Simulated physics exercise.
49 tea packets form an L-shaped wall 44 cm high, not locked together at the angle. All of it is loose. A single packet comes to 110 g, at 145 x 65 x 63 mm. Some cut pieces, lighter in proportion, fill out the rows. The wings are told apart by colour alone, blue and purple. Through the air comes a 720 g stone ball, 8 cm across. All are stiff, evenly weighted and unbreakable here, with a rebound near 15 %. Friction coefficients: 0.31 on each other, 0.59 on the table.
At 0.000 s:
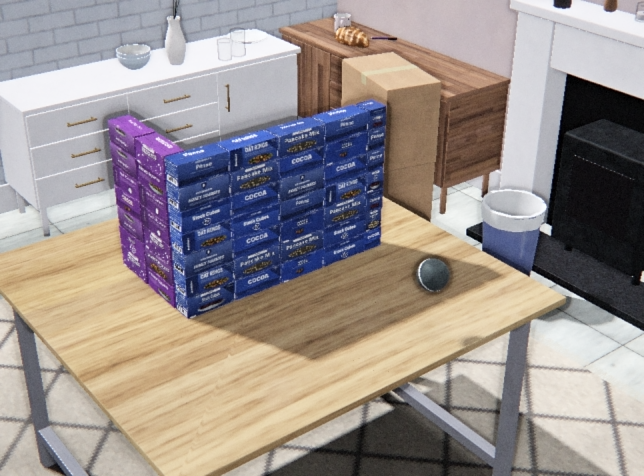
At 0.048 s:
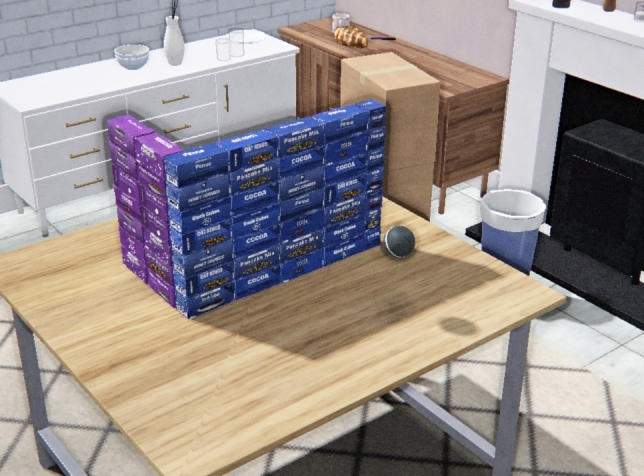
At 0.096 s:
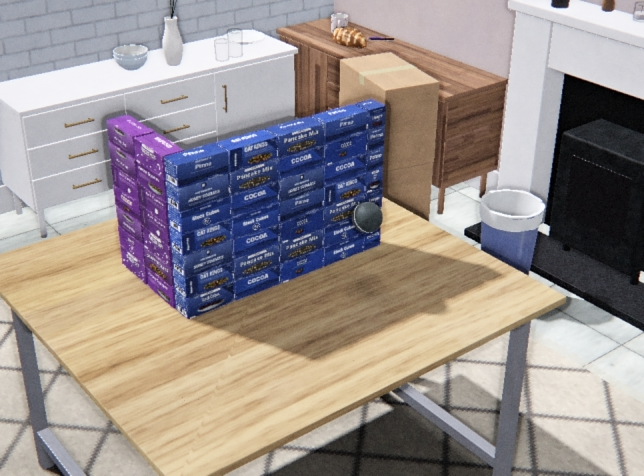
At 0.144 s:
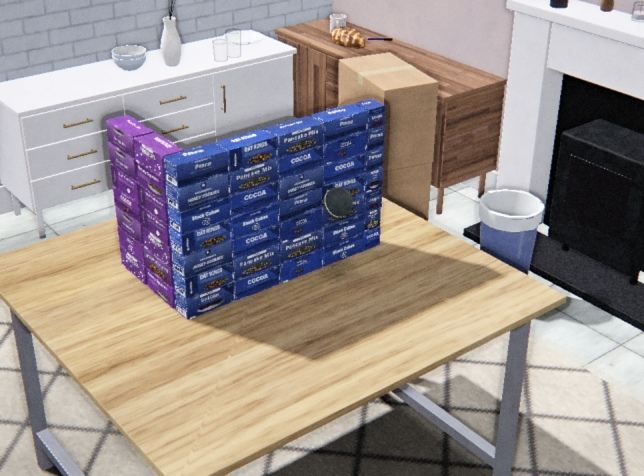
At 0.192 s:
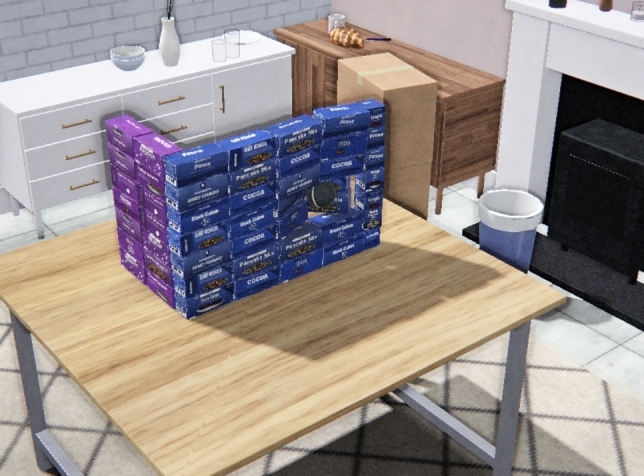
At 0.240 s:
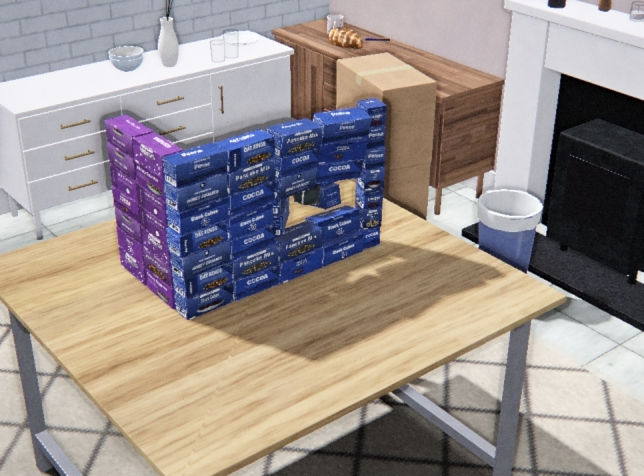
On a wooden table in a living room, a dark ball flew leftward into the blue side of an L-shaped wall of small boxes and punched a hole through it, jostling the boxes around the gap.
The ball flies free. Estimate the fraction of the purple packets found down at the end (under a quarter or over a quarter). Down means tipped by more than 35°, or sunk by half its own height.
The part is fewer than one in four.
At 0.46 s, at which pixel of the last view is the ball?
Around (254, 199).
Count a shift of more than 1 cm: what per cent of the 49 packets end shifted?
It is 35 per cent.
By 0.46 s, ball still moving; none of the 14 purple packets down (10 of 49 in all colours); top purple packet unmoved; top blue packet tilted 7°.
By 0.88 s, ball still moving; none of the 14 purple packets down (17 of 49 in all colours); top purple packet unmoved; top blue packet on its side.
When it is over (1.5 s), ball rolling away; none of the 14 purple packets down (17 of 49 in all colours); top purple packet unmoved; top blue packet on its side. That is 0 per cent. In pixels of the last frame, middles, top purple packet near (158, 155), top blue packet near (566, 349).
